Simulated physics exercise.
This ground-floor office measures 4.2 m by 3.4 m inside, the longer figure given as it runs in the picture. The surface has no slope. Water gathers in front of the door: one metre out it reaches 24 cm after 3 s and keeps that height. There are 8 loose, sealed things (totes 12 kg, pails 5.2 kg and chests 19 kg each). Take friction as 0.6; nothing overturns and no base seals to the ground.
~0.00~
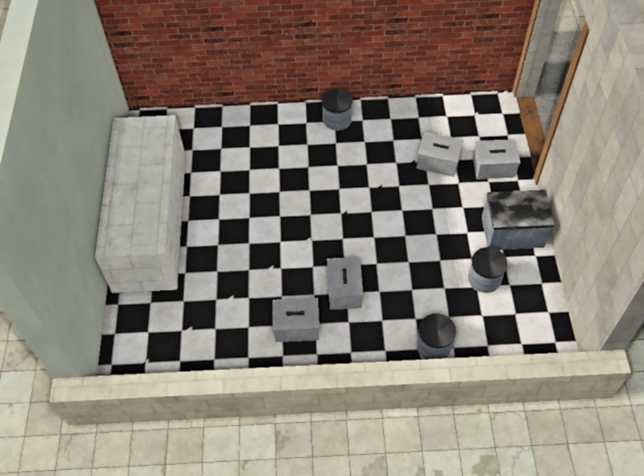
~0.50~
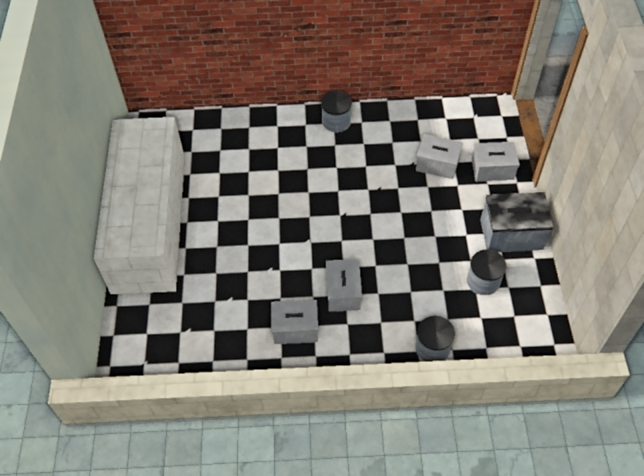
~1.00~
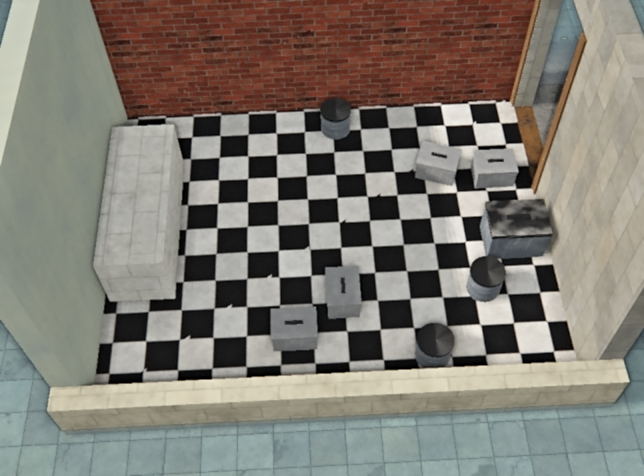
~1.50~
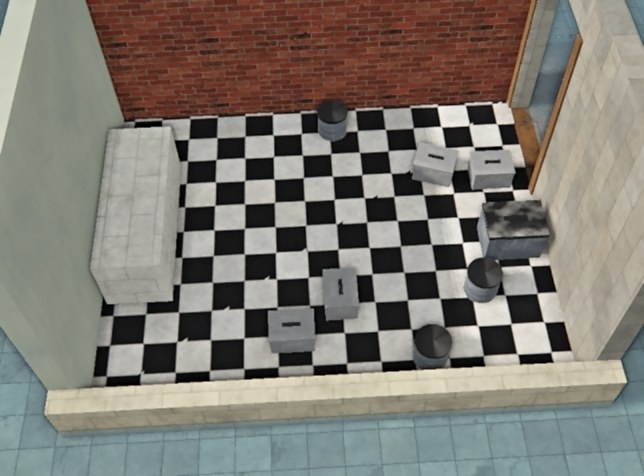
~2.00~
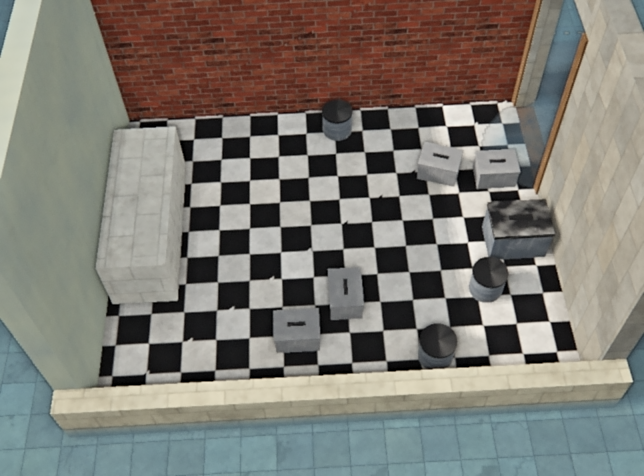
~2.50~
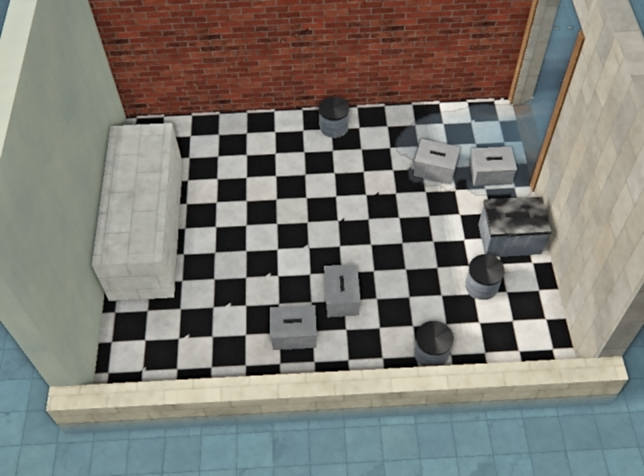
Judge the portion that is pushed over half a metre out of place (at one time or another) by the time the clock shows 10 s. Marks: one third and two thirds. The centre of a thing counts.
That comes to one to two thirds.
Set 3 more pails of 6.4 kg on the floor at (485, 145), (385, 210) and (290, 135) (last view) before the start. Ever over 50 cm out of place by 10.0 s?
In that order: Past it, over, more.
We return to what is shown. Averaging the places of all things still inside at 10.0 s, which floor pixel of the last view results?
Around (406, 292).
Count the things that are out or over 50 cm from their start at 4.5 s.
I count 3.
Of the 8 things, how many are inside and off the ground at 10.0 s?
At that moment 4.
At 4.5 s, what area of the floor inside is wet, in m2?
About 7.0 m2.
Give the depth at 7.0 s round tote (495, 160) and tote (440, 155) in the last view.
Roughly 3 and 5 cm.
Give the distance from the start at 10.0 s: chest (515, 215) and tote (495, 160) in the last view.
In that order: 0 cm, 120 cm.
After 3.5 s 0 of 8 are over 50 cm from their spots; 0 afloat.
After 4.5 s 3 of 8 are over 50 cm from their spots; 0 afloat.
After 7.0 s 3 of 8 are over 50 cm from their spots; 1 afloat.
After 10.0 s 5 of 8 are over 50 cm from their spots, and 5 have been at some point; 4 afloat.
